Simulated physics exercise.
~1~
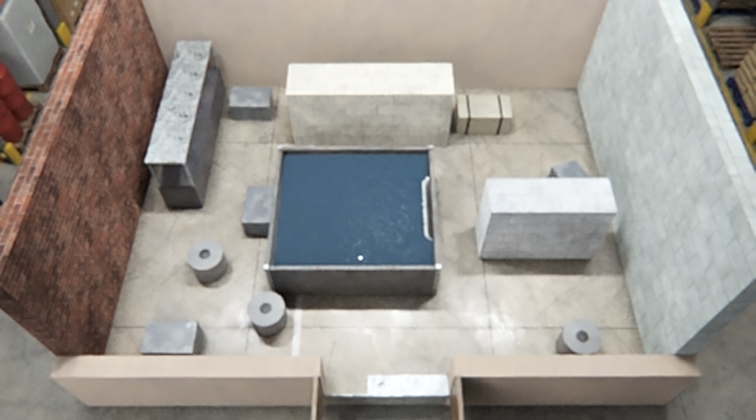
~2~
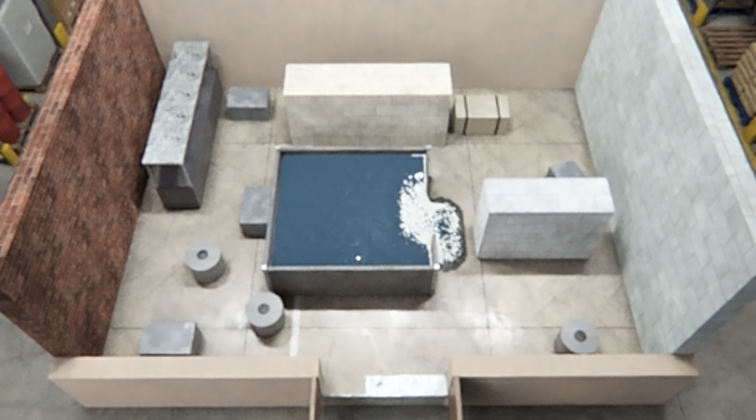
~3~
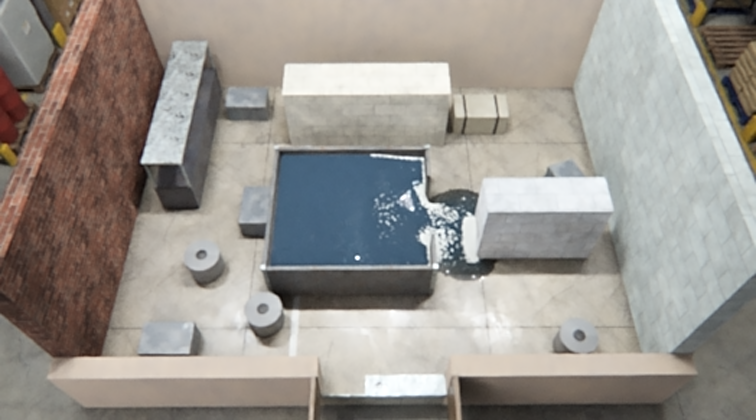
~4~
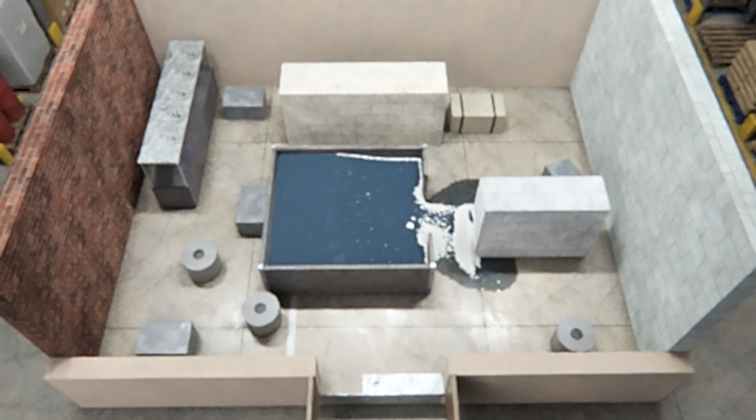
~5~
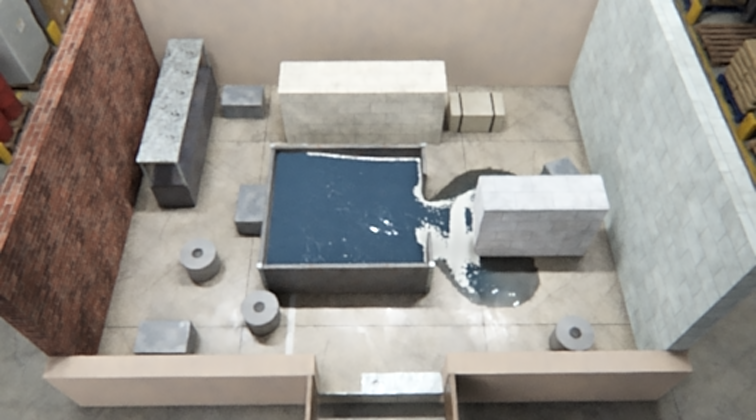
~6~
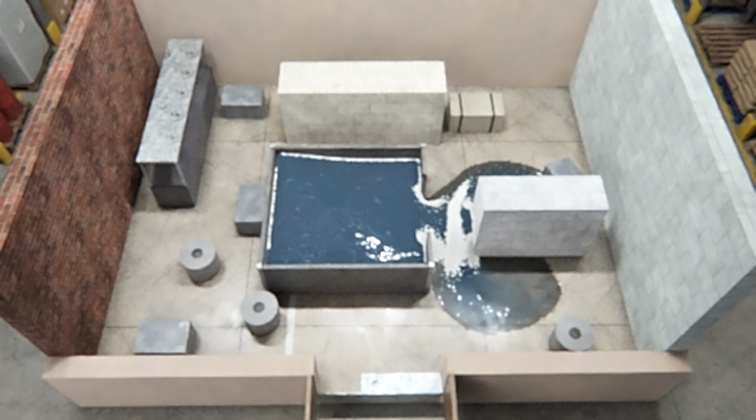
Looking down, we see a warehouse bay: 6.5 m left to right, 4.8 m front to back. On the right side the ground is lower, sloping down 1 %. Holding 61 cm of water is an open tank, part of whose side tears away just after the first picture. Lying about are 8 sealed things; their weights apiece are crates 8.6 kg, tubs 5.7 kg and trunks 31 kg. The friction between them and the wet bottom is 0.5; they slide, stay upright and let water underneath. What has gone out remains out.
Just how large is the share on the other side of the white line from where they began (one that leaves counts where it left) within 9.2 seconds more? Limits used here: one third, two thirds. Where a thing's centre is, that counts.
I'd say the bottom band.
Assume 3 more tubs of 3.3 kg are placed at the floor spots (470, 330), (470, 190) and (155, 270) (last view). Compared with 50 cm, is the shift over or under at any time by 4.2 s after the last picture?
Well, in turn it's beyond that, then beyond that, and finally inside that.
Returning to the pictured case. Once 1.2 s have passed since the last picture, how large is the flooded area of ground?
Wet: Near 15 m2.
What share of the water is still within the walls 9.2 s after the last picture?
Around 88 % of the water.
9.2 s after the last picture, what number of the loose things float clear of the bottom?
2.
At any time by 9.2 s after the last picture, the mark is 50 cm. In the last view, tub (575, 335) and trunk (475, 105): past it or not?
First above it, second above it.
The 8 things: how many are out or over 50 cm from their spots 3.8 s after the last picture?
I make it 2.
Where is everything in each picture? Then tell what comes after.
The first frame shows a crate at (575, 179), on the bottom; a crate at (259, 204), on the bottom; water covers 3.4 m2; 0 of 8 have shifted.
The second frame shows a crate at (572, 179) rests on the ground; a crate at (257, 205) rests on the ground; 3.9 m2 under water; 0 of 8 have shifted.
The third frame shows a crate at (571, 178), on the bottom; a crate at (256, 204) rests on the ground; water covers 4.4 m2; 0 of 8 have shifted.
The fourth frame shows a crate at (568, 177) rests on the ground; a crate at (253, 204) rests on the ground; water covers 5.0 m2; 0 of 8 have shifted.
The fifth frame shows a crate at (567, 176), on the bottom; a crate at (252, 203), on the bottom; 5.8 m2 under water; 0 of 8 have shifted.
The sixth frame shows a crate at (569, 176), on the bottom; a crate at (252, 203) rests on the ground; water covers 6.9 m2; 0 of 8 have shifted.
Then, 1.2 s after the last picture 0 of 8 are over the mark; 2 afloat.
Then, 3.8 s after the last picture 0 of 8 are over the mark; 2 afloat.
Then, 6.2 s after the last picture 1 of 8 are over the mark; 2 afloat.
Then, 9.2 s after the last picture 1 of 8 are over the mark; 2 afloat.
